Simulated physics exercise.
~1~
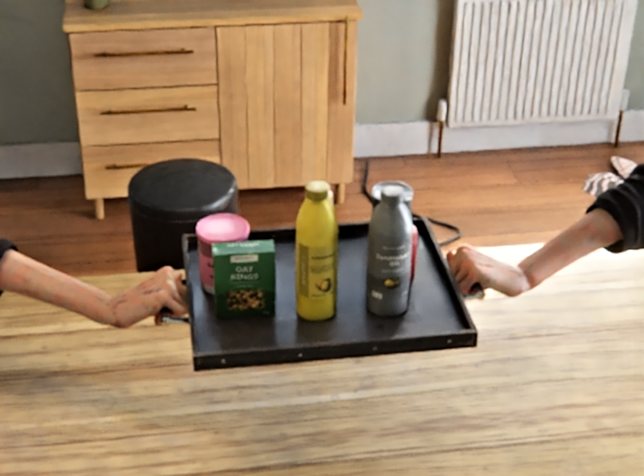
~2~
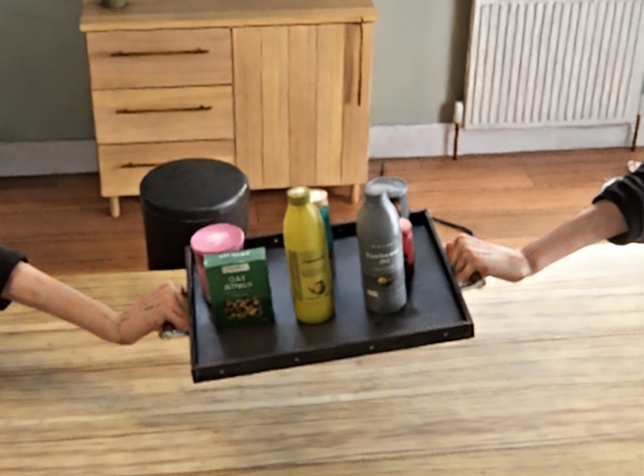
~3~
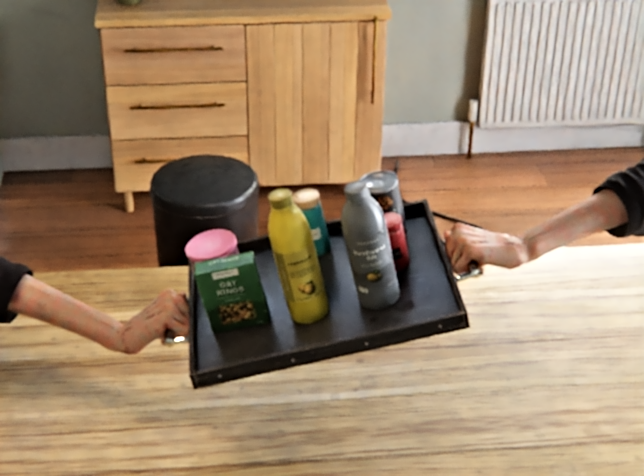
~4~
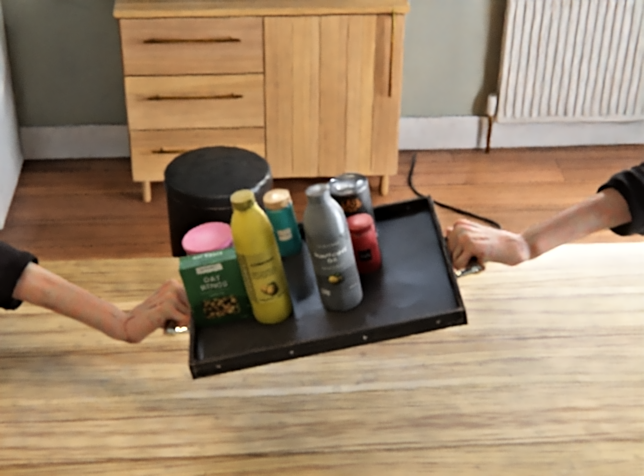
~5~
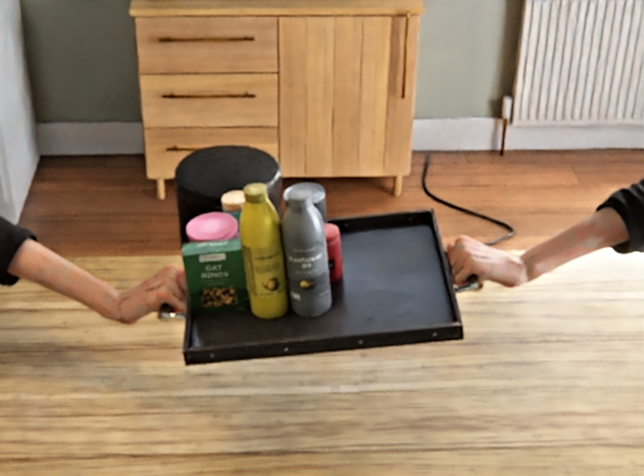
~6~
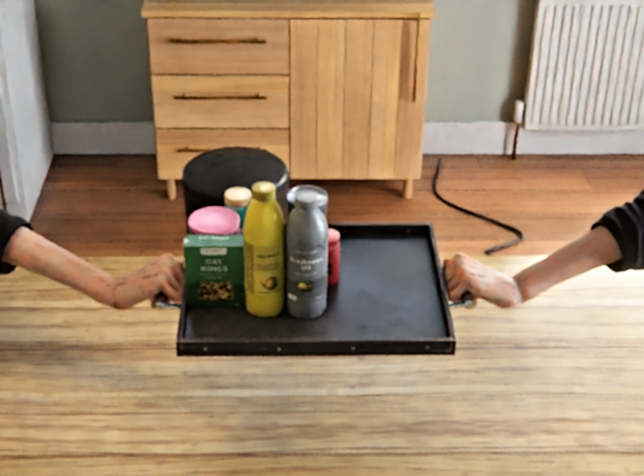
In a room with a wooden cabinet and a white radiator, two hands hold a black tray by its ends above a pale wooden surface. On it stand a yellow bottle, a grey bottle, a green packet, a pink tin and a few smaller containers behind. The tray's left edge dips, and the bottles begin to lean. As the tilt holds, the bottles and rear containers slide left toward the packet and pink tin. The hands bring the tray level again, and everything stands upright, clustered at the left with the right side empty.
